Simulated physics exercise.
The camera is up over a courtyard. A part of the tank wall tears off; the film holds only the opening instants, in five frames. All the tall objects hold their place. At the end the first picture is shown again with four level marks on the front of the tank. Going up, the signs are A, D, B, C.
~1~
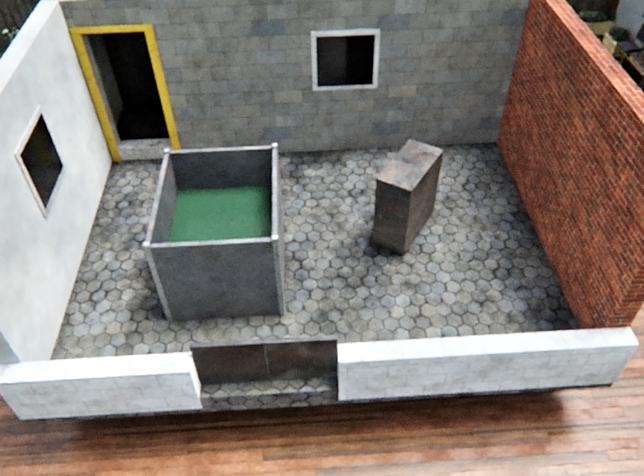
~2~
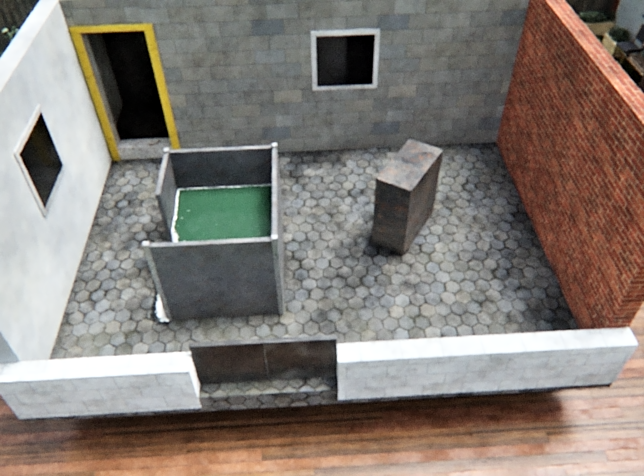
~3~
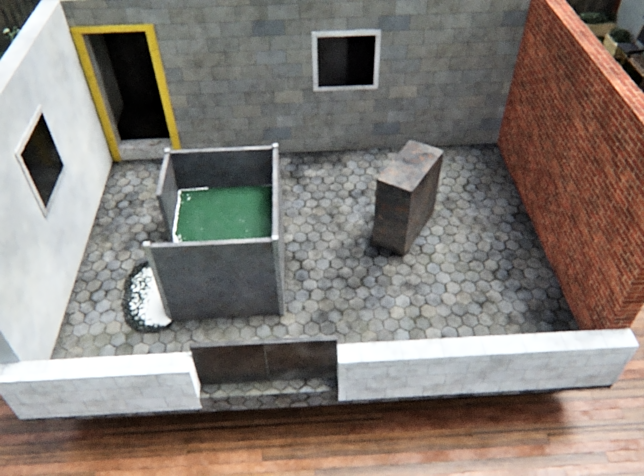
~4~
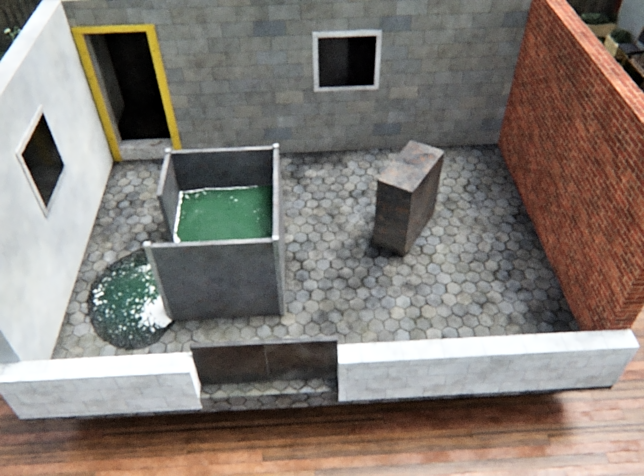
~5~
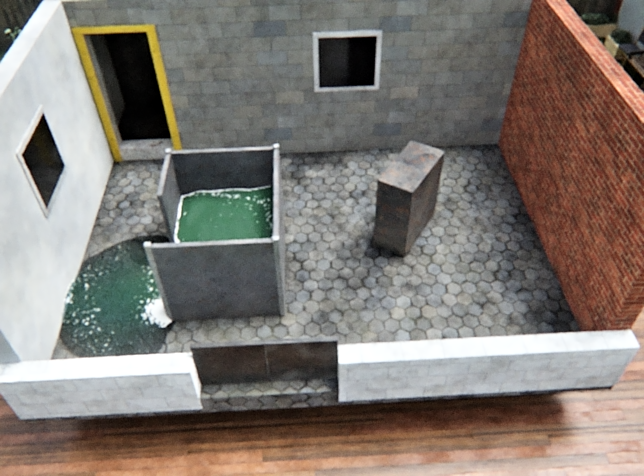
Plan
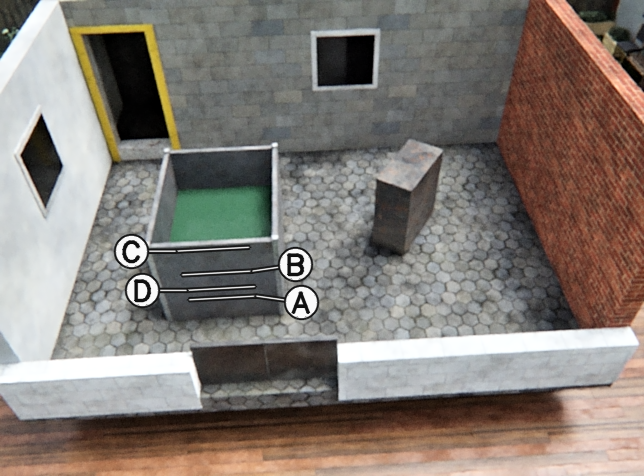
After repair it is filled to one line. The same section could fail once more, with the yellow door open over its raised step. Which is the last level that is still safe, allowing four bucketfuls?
The answer is level B.
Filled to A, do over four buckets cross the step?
No, not at all.
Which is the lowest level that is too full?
C it is.
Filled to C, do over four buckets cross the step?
Yes, it does.
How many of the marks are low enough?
Three.
On the marked copy, A at (222, 297); B at (217, 272); C at (212, 249); D at (220, 288); from the bottom up A, D, B, C.
With A, nothing gets over.
With B, a bucket or two gets in.
With C, about 9 bucketfuls get in.
With D, nothing gets over.
